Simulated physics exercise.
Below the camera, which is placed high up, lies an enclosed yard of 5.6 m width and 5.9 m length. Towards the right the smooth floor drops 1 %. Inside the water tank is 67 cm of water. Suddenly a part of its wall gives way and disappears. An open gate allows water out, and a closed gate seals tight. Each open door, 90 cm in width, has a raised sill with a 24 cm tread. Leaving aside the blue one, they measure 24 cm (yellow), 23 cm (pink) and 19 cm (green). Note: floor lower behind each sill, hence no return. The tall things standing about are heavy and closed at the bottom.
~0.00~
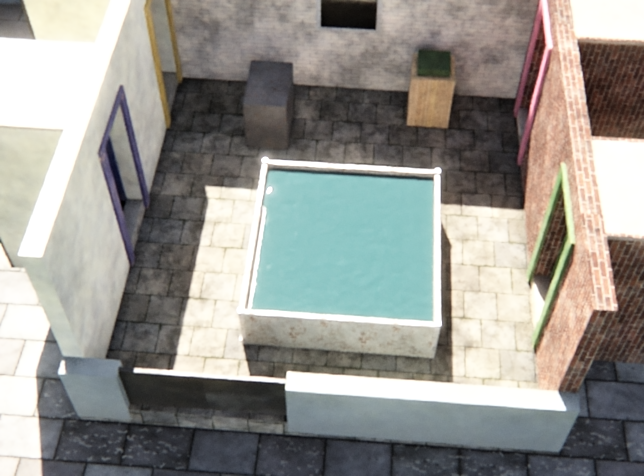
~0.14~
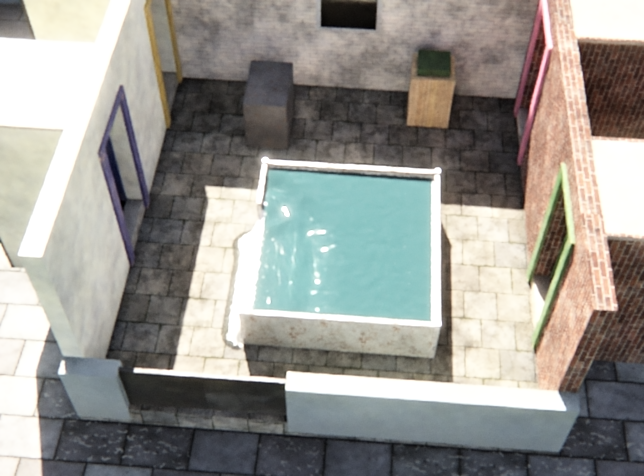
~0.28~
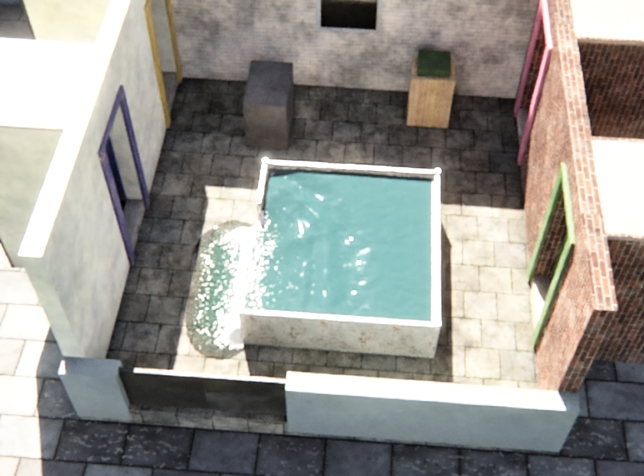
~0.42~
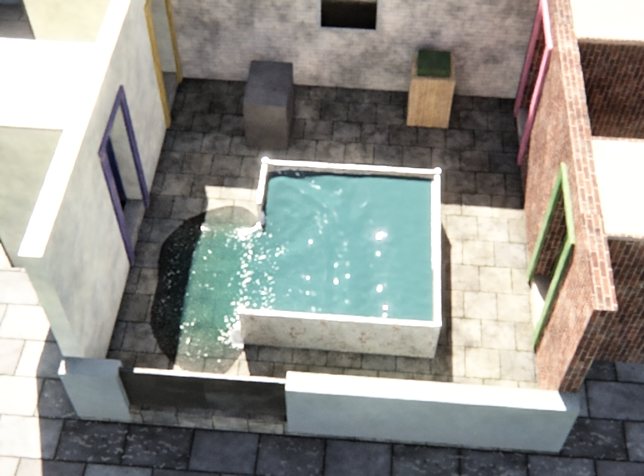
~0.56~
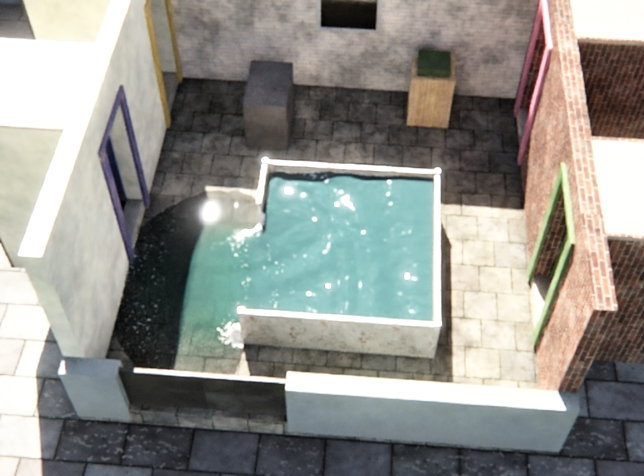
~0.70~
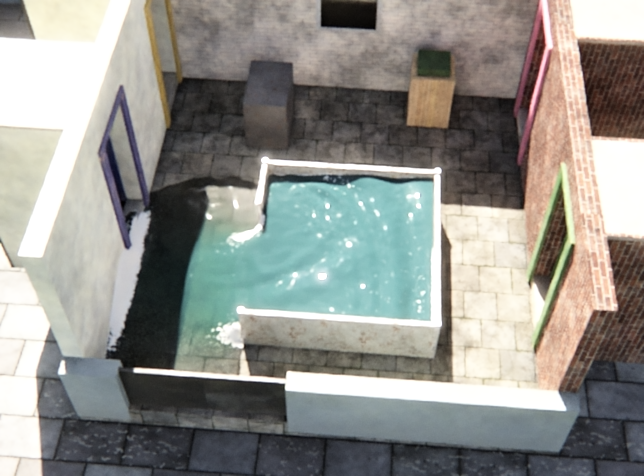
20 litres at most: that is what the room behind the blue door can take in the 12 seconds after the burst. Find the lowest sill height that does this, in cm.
The lowest height is about 34 cm.
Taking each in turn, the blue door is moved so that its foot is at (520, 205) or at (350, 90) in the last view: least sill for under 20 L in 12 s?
You'd want about 17 cm there first, then about 12.5 cm.
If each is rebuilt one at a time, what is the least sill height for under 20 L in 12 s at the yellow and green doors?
About 20 cm at yellow and 11.5 cm at green.
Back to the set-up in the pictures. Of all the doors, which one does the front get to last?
The pink one.
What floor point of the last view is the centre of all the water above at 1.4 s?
Look at about (291, 279) in the last view.
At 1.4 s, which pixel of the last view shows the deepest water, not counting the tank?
Around (98, 389).
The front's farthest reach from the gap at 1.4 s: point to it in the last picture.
Near pixel (168, 128).
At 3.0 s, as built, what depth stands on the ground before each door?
Depths in cm: Yellow 6, pink 0, blue 30, green 0.
After 1.4 s water covers 25 % of the floor, deepest (57 cm) near (98, 389); 36 cm at the blue door, 32 litres in over its 21 cm sill.
After 3.0 s water covers 55 % of the floor, deepest (40 cm) near (98, 389); 30 cm at the blue door, 133 litres in over its 21 cm sill.
After 12.0 s water covers 100 % of the floor, deepest (20 cm) near (512, 212); 8 cm at the blue door, 152 litres in over its 21 cm sill.
At the blue door as built, the water arrived by 0.6 s and peaked near 37 cm at 1.6 s.
With a sill of 31 cm, 36 litres would have come in within the 12 s; with 42.5 cm, 0 litres. So under 20 litres takes about 34 cm.
